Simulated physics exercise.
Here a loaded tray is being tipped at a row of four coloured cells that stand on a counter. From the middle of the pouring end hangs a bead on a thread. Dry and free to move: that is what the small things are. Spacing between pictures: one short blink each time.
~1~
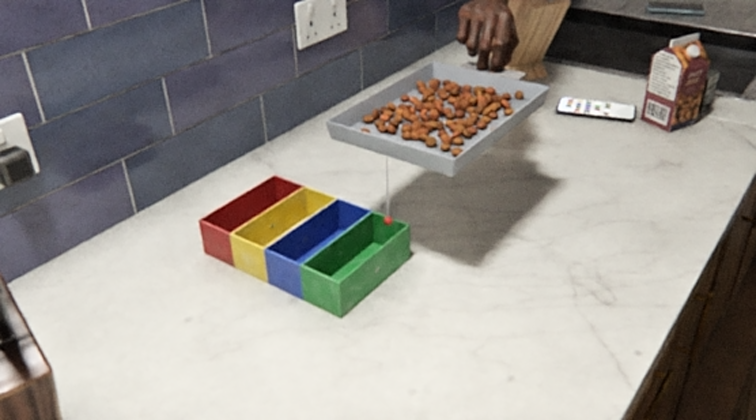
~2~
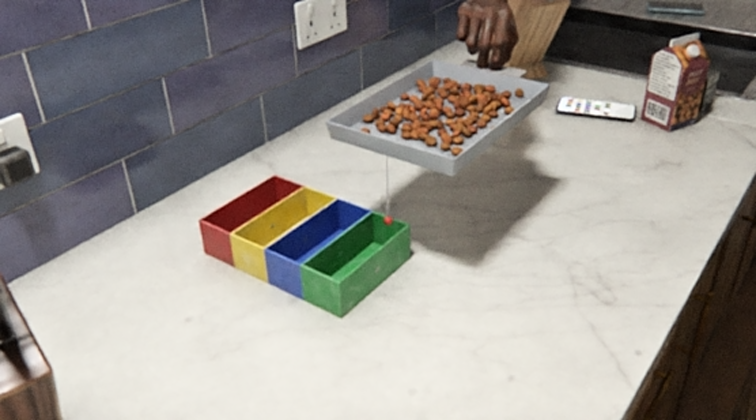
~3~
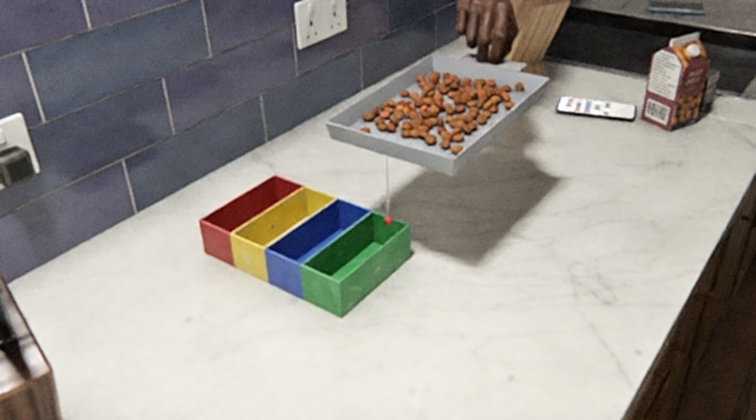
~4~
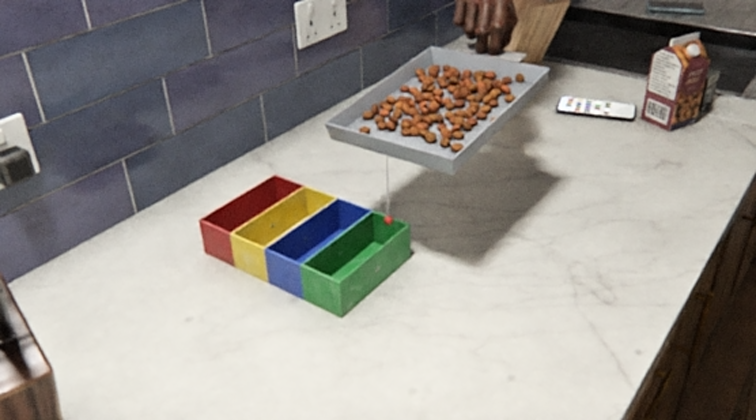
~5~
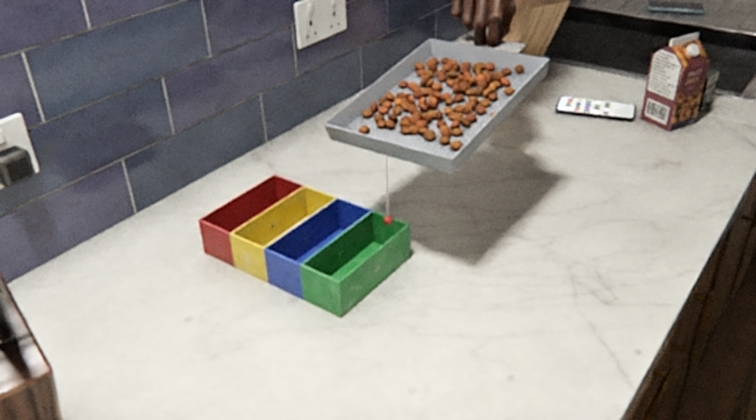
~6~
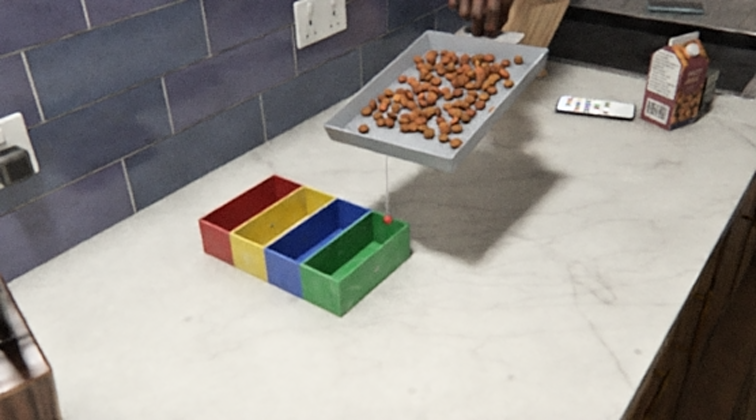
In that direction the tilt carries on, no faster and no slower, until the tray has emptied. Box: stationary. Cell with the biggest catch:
Blue.
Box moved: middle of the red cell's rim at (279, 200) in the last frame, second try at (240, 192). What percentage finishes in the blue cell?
You'd end up with around 40 per cent and then around 20 per cent.
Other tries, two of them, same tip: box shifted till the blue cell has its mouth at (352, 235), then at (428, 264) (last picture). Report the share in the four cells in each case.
100 % for the first, 70 % for the second.
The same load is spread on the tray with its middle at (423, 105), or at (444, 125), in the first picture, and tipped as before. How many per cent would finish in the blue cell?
Share in order: Roughly 50 %, 40 %.
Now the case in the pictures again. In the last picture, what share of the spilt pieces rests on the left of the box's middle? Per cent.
Roughly 0 percent.
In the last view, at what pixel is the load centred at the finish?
Close to (334, 273) in the last view.
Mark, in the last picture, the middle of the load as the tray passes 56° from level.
In the last view, the load is centred close to (383, 120).
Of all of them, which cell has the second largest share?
The cell in green.
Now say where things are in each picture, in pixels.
In the first picture, corners of the pouring end (330, 121) and (453, 157), level; middle of the load (447, 111), bits of dog kibble; bead on its thread (388, 221); red cell (217, 240); yellow cell (249, 255); blue cell (284, 271); green cell (321, 288).
In the second picture, corners of the pouring end (330, 121) and (453, 157), level; middle of the load (447, 110).
In the third picture, corners of the pouring end (329, 121) and (453, 157), tipped barely, lowest at the left corner; middle of the load (447, 107).
In the fourth picture, corners of the pouring end (329, 122) and (452, 156), tipped a little, lowest at the left corner; middle of the load (447, 101).
In the fifth picture, corners of the pouring end (328, 123) and (451, 156), tipped a little, lowest at the left corner; middle of the load (446, 96).
In the sixth picture, corners of the pouring end (327, 124) and (450, 156), tipped a little, lowest at the left corner; middle of the load (445, 91); red cell (216, 240); yellow cell (249, 254); blue cell (284, 270); green cell (321, 287).
Just after the last frame, tray tipped steeply; every one on the tray.
A moment on, tray tipped right over; roughly half on the tray; roughly a quarter in the blue cell; about a tenth in the green cell; just a few in the yellow cell; roughly a quarter falling or outside the box.
Further on, tray tipped past a quarter turn; roughly half in the blue cell; roughly a third in the green cell; just a few in the yellow cell; roughly a quarter falling or outside the box.
When it is over, tray tipped past a quarter turn; roughly half in the blue cell; roughly a third in the green cell; just a few in the yellow cell; not one in the red cell; roughly a quarter outside the box.
